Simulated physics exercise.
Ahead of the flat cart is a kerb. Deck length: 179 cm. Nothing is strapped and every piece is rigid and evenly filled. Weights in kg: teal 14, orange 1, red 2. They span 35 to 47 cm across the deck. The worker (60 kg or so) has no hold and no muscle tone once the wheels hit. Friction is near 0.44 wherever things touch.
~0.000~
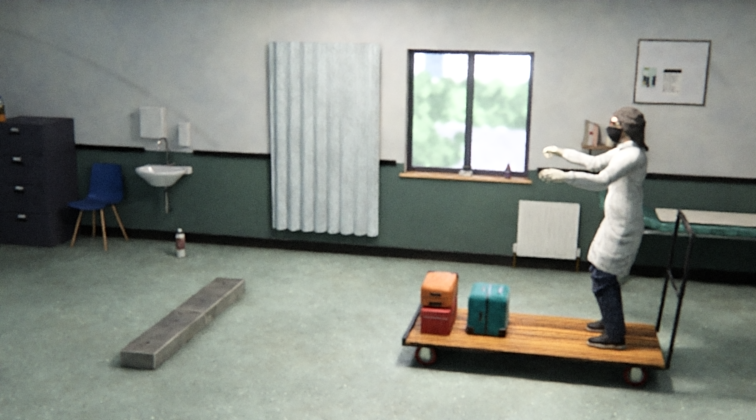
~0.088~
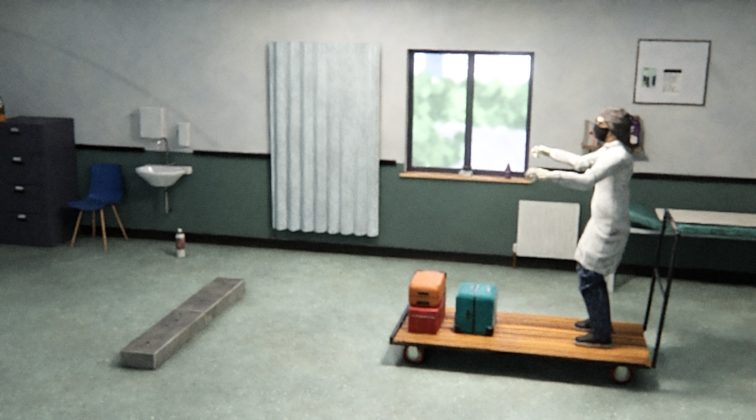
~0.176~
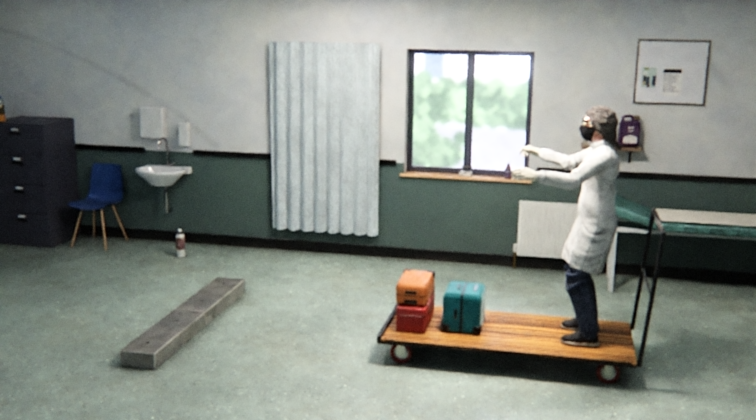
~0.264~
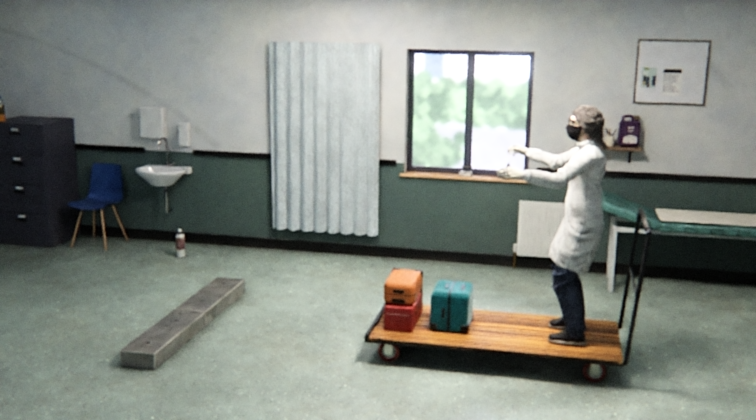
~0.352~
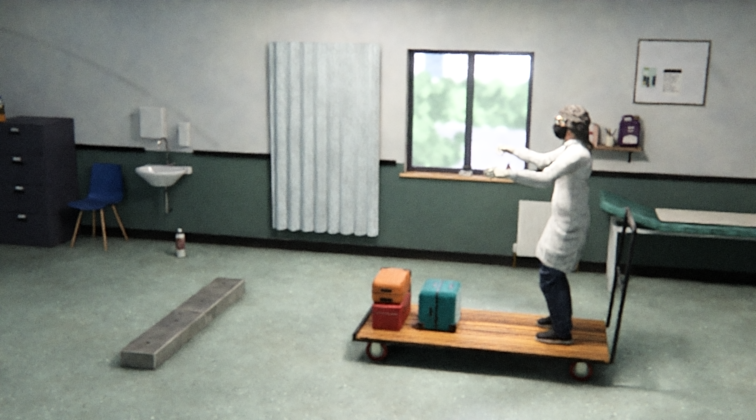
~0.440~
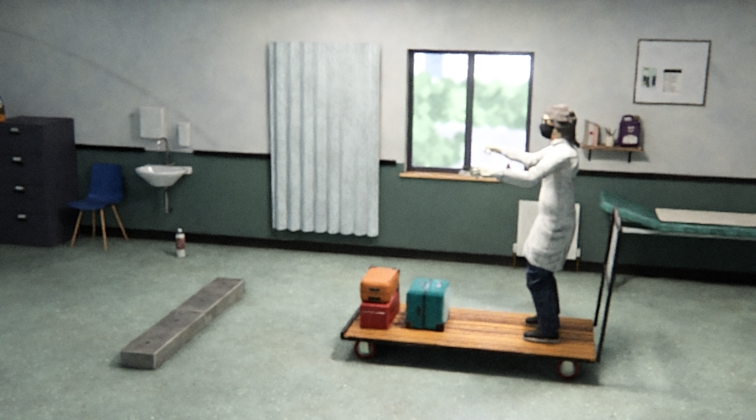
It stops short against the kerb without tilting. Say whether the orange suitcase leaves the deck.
The orange suitcase keeps its place on the deck at this speed.
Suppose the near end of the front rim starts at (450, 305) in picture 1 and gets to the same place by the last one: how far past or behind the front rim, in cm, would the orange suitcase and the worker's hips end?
In that case orange 60 past, hips 110 behind.
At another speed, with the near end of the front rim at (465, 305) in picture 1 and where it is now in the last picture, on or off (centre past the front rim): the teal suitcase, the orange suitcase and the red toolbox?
Then teal on, orange off, red on.
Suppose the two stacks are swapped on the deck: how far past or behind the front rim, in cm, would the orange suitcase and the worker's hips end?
In that case orange 50 behind, hips 120 behind.
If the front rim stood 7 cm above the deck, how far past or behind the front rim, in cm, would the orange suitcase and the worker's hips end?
In that case orange 10 behind, hips 120 behind.
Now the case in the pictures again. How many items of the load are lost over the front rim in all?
0 in all.
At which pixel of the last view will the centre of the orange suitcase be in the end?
Around (201, 270).
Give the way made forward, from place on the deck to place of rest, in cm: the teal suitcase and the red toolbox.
Teal 15, red 10.
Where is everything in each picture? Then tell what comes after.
In the first picture, orange suitcase (440, 290), teal suitcase (489, 309), rim corner (404, 341); 178 cm still to roll.
In the second picture, orange suitcase (427, 289), teal suitcase (477, 308), rim corner (391, 340); 168 cm still to roll.
In the third picture, orange suitcase (415, 288), teal suitcase (464, 307), rim corner (379, 339); 159 cm still to roll.
In the fourth picture, orange suitcase (404, 287), teal suitcase (452, 306), rim corner (366, 337); 150 cm still to roll.
In the fifth picture, orange suitcase (392, 286), teal suitcase (440, 305), rim corner (354, 336); 141 cm still to roll.
In the sixth picture, orange suitcase (380, 285), teal suitcase (428, 304), rim corner (342, 335); 132 cm still to roll. Speed about 1.0 m/s.
Impact comes at 1.70 s.
After 1.95 s the orange suitcase is 6 cm behind the rim, tilted 0°, near (200, 270) in the last picture's view.
After 2.25 s the orange suitcase is 6 cm behind the rim, tilted 0°, near (201, 270) in the last picture's view.
After 2.70 s the orange suitcase is 6 cm behind the rim, tilted 0°, near (201, 270) in the last picture's view.
When all is still (3.8 s), nothing is past the rim; behind it, teal suitcase, orange suitcase, red toolbox and the worker's hips.
